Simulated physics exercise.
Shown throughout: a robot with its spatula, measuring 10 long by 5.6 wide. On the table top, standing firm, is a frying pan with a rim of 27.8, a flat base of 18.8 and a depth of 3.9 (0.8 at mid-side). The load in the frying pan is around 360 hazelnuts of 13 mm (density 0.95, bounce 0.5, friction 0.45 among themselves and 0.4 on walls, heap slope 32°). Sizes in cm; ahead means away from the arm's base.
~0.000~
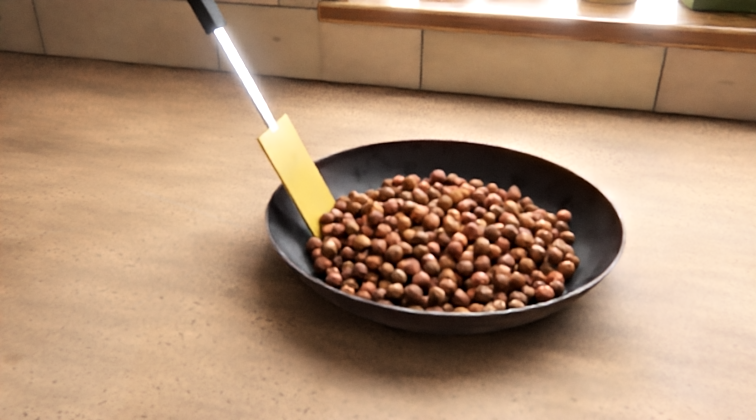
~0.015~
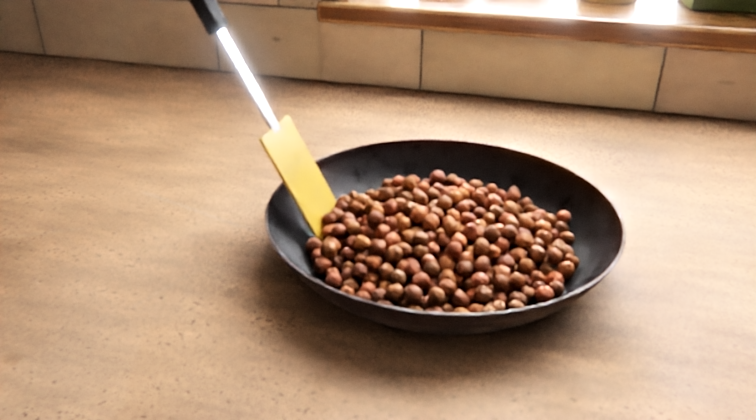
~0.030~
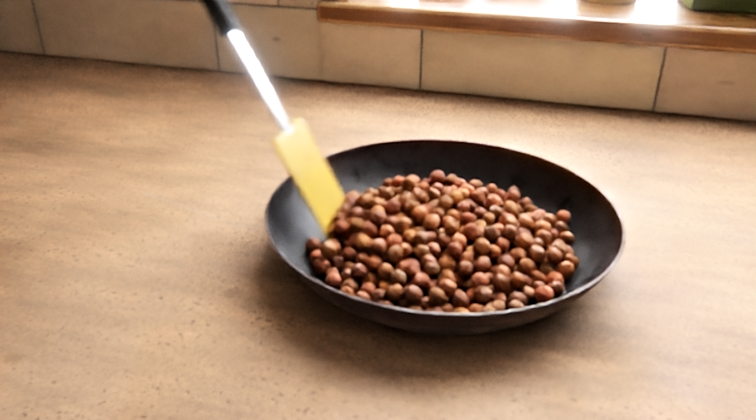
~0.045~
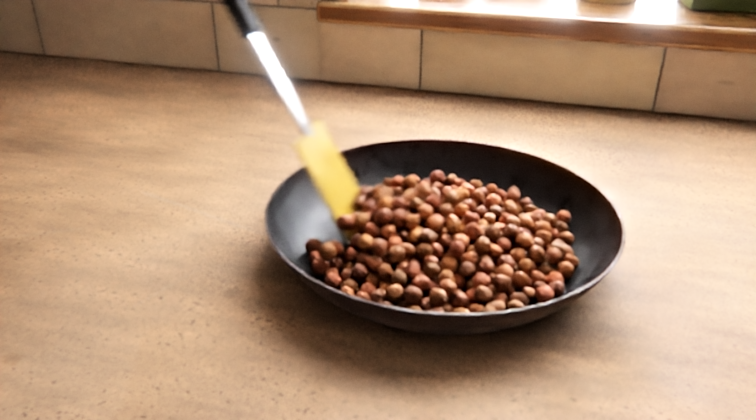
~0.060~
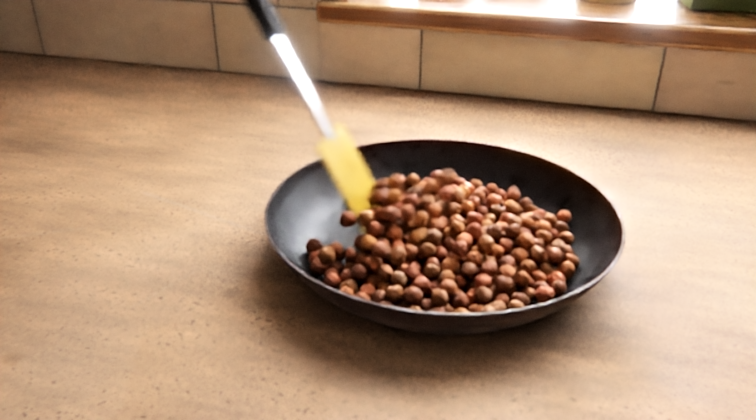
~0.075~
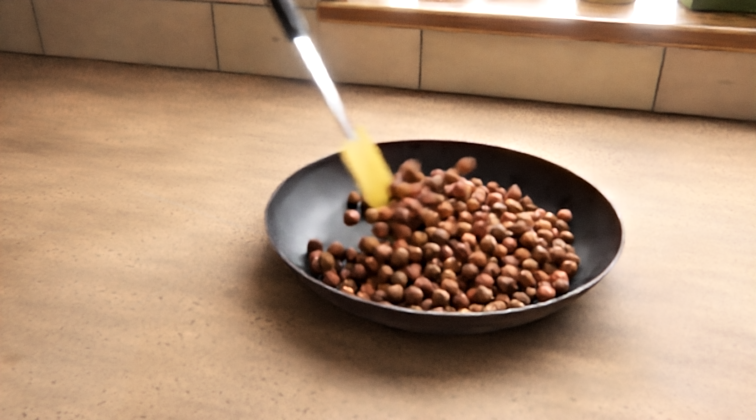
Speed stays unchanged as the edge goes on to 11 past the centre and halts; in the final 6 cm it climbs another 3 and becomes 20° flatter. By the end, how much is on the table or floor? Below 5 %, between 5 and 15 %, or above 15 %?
Above 15 %.
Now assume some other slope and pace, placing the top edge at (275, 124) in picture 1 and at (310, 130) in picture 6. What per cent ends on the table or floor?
I'd put it at roughly 10 per cent.
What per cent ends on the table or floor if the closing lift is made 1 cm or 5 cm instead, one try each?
First try around 20 percent, second try around 20 percent.
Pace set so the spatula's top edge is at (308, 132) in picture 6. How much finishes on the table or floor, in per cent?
Some 15 per cent.
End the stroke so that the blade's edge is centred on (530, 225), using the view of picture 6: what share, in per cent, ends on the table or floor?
15 %.
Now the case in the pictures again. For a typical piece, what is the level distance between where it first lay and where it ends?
Level distance of around 3 cm.
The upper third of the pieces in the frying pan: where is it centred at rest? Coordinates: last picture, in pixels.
It is centred near (484, 265) in the last view.
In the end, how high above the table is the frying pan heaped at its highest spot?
Peak at rest, approximately 4.0 centimetres.
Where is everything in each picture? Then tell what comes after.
In the first frame, the spatula top edge at (272, 126), sloping 62°; upper third of the load around (441, 226), from x 315 to 570, top at y 180; 360 in the frying pan.
In the second frame, the spatula top edge at (274, 126), sloping 62°; upper third of the load around (440, 227), from x 315 to 570, top at y 180.
In the third frame, the spatula top edge at (286, 128), sloping 62°; upper third of the load around (437, 225), from x 315 to 570, top at y 180.
In the fourth frame, the spatula top edge at (307, 131), sloping 62°; upper third of the load around (432, 222), from x 315 to 570, top at y 180.
In the fifth frame, the spatula top edge at (329, 134), sloping 62°; upper third of the load around (431, 220), from x 315 to 570, top at y 180.
In the sixth frame, the spatula top edge at (351, 136), sloping 62°; upper third of the load around (434, 221), from x 315 to 570, top at y 165; 360 in the frying pan.
After 0.11 s, sloping 62°, highest piece 8 above the table; 360 in the frying pan.
After 0.15 s, sloping 57°, highest piece 9 above the table; 360 in the frying pan.
After 0.37 s, sloping 42°, highest piece 17 above the table; 282 in the frying pan, 32 on the table or floor, 46 on the blade or in flight.
After 1.42 s, sloping 42°, highest piece 3 above the table; 282 in the frying pan, 78 on the table or floor.
In the end, 282 in the frying pan, 78 on the table or floor. That is 22 % on the table or floor.
